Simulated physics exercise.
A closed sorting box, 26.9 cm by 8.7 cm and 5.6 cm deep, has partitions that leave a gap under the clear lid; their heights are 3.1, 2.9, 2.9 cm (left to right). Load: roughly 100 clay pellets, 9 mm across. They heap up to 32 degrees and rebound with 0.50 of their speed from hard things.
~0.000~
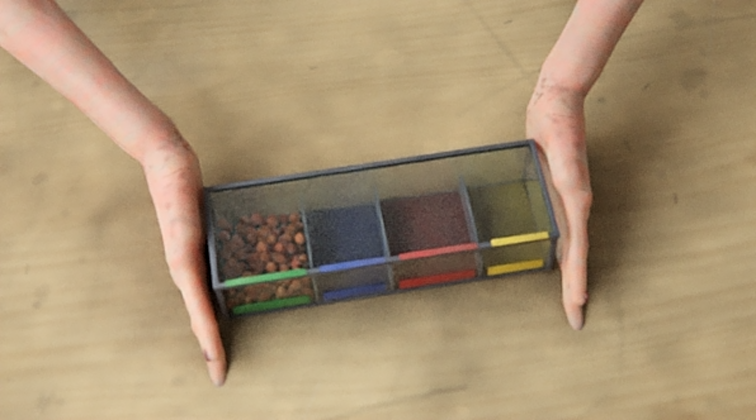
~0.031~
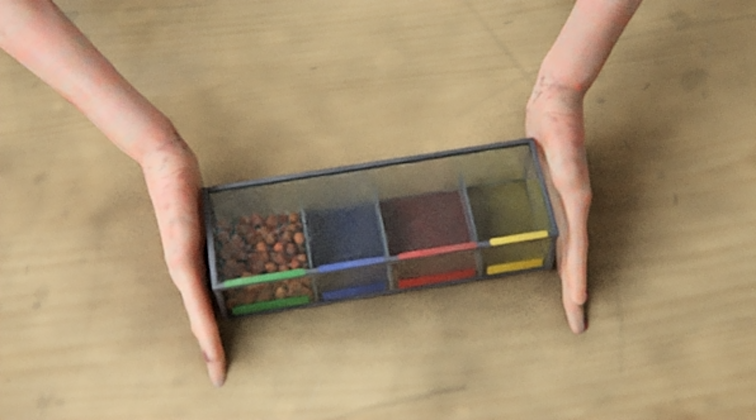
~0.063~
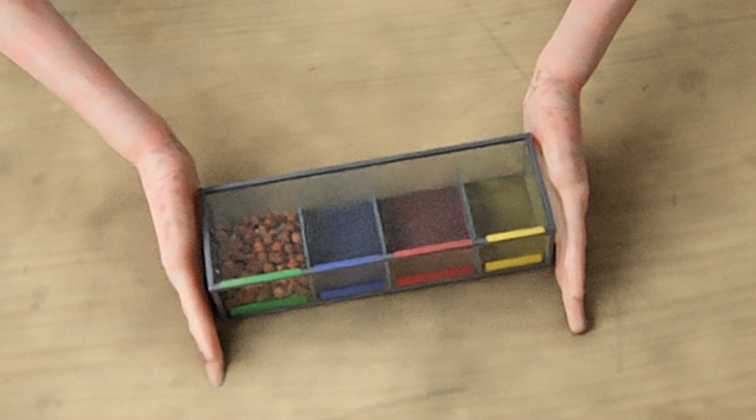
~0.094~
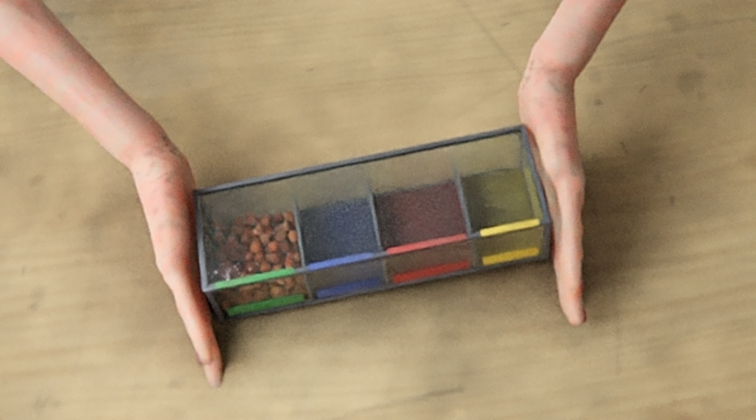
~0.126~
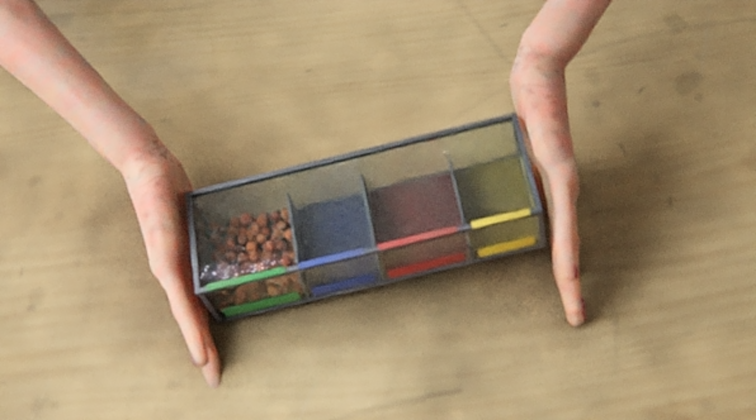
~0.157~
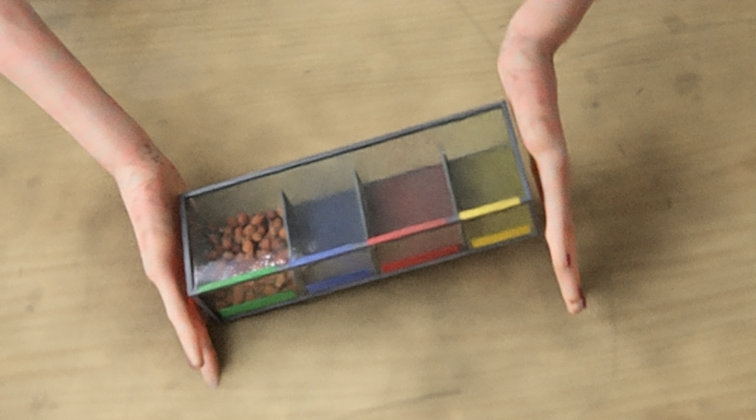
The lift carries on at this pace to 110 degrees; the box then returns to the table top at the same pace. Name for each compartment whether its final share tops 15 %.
Red: Below, blue: Below, green: Above, yellow: Below.
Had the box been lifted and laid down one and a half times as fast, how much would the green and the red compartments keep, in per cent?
Then: Green 100; red 0.
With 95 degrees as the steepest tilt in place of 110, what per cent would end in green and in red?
Green 100, red 0.
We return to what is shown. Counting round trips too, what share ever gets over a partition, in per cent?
Some 0 per cent.
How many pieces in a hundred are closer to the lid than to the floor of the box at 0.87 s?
Some 60 per cent.
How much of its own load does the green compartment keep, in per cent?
Some 100 per cent.
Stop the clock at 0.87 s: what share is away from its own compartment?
Roughly 0 per cent.
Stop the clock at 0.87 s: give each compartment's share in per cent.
Red 0; blue 0; green 100; yellow 0.
After 0.87 s, tilt 110 degrees; green 100 %.
Then, at 1.35 s, tilt 49 degrees; green 100 %.
After 1.90 s, tilt 0 degrees; green 100 %.
At rest (2.5 s), red 0 %, blue 0 %, green 100 %, yellow 0 %.
